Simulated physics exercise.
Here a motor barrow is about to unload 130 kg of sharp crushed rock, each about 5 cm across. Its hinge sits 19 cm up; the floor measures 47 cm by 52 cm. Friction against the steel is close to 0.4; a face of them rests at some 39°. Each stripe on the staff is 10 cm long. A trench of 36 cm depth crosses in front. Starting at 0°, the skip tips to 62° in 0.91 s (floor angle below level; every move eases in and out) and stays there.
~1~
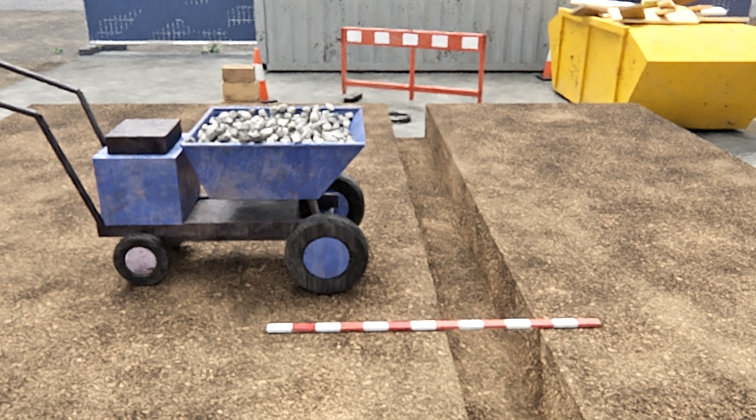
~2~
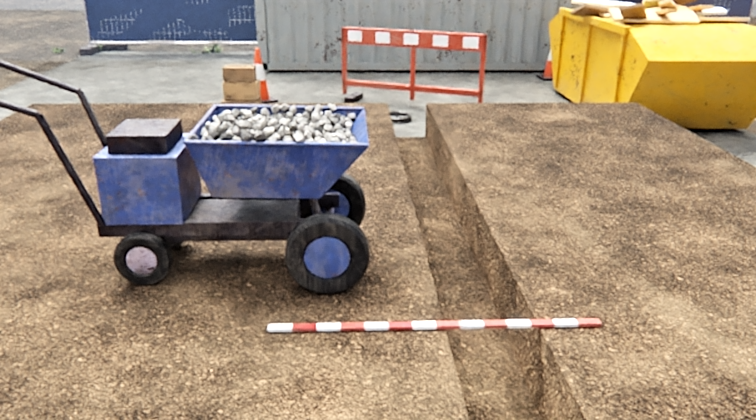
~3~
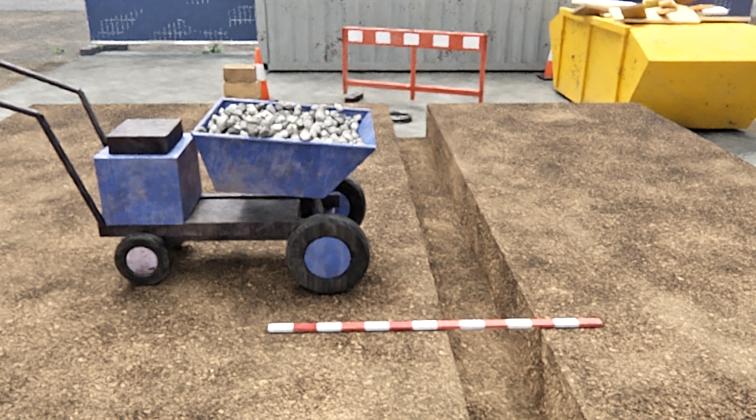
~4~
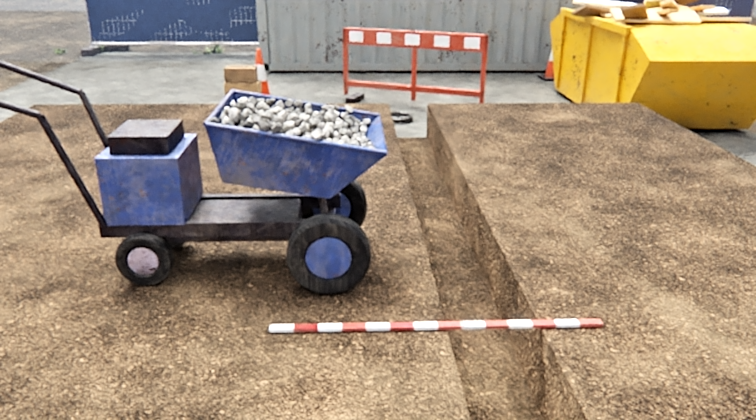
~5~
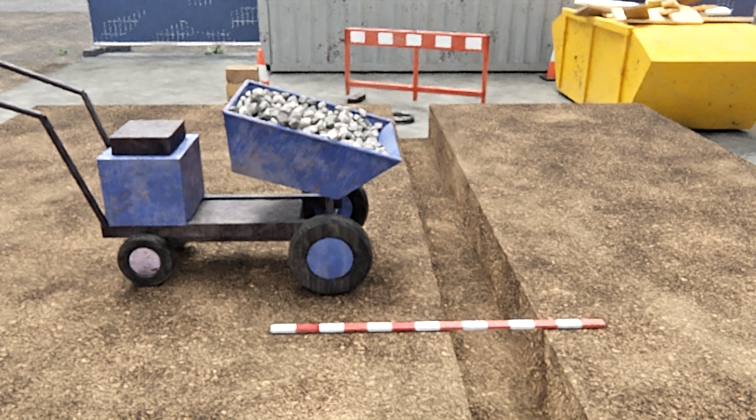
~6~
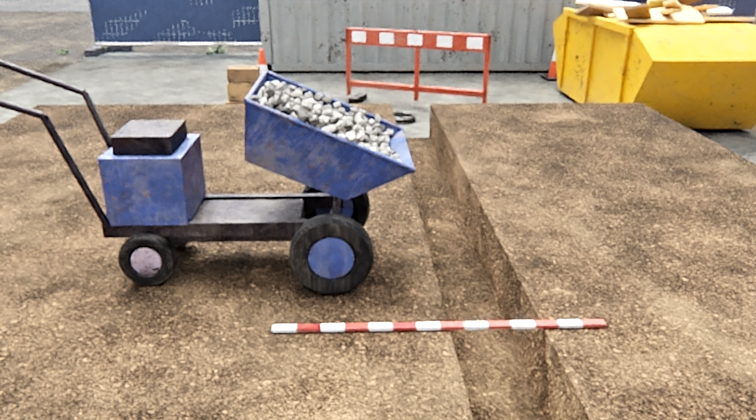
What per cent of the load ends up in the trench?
Close to 54 in a hundred.
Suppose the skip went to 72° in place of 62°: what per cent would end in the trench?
In that case some 95 per cent.
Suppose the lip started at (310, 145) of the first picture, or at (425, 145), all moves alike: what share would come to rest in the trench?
Near 40 per cent from the first place, 20 from the second.
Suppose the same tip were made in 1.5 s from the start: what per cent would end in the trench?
It would be near 50 per cent.
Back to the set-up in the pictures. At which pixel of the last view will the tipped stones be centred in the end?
Around (479, 314).
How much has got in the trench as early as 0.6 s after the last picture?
About 20 per cent by then.
Then, 0.3 s after the last picture the floor is at 52°, 100 % in the skip; the foremost stones are at (434, 185).
Then, 0.6 s after the last picture the floor is at 62°, 82 % in the skip, 18 % in the trench; the foremost stones are at (509, 285).
Then, 1.0 s after the last picture the floor is at 62°, 57 % in the skip, 39 % in the trench, 4 % past the trench; the foremost stones are at (577, 256).
Then, 2.9 s after the last picture the floor is at 62°, 43 % in the skip, 54 % in the trench, 4 % past the trench; the foremost stones are at (605, 258).
